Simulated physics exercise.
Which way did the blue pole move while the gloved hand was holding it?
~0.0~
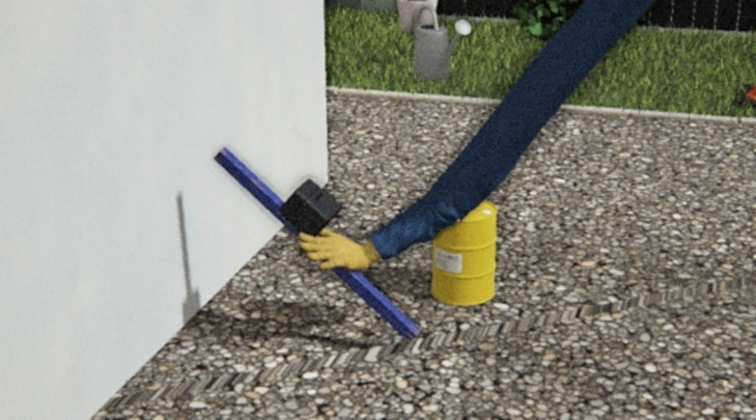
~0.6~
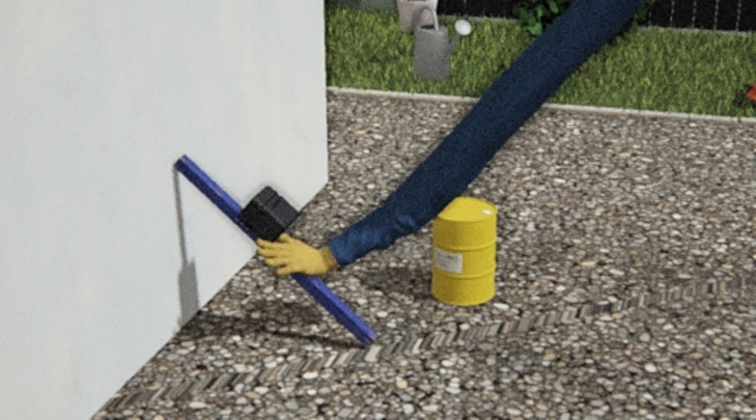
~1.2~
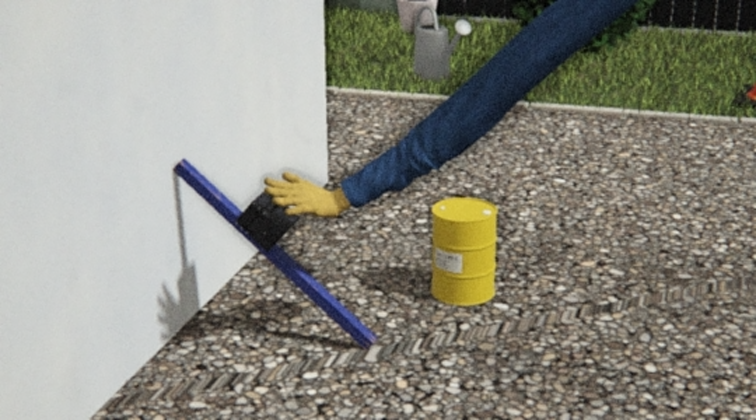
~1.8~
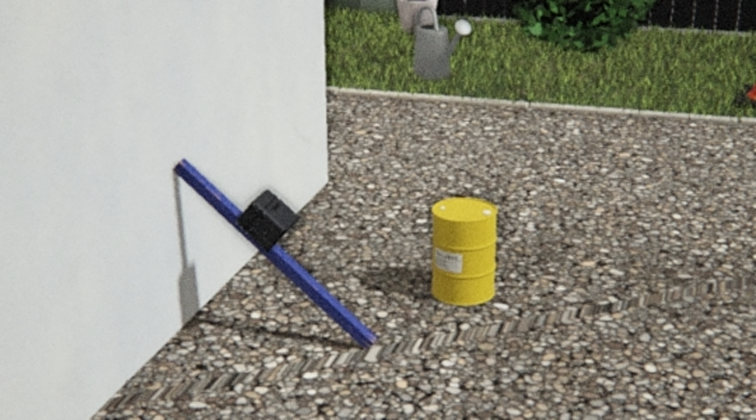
The blue pole moved to the left, toward the pale wall.
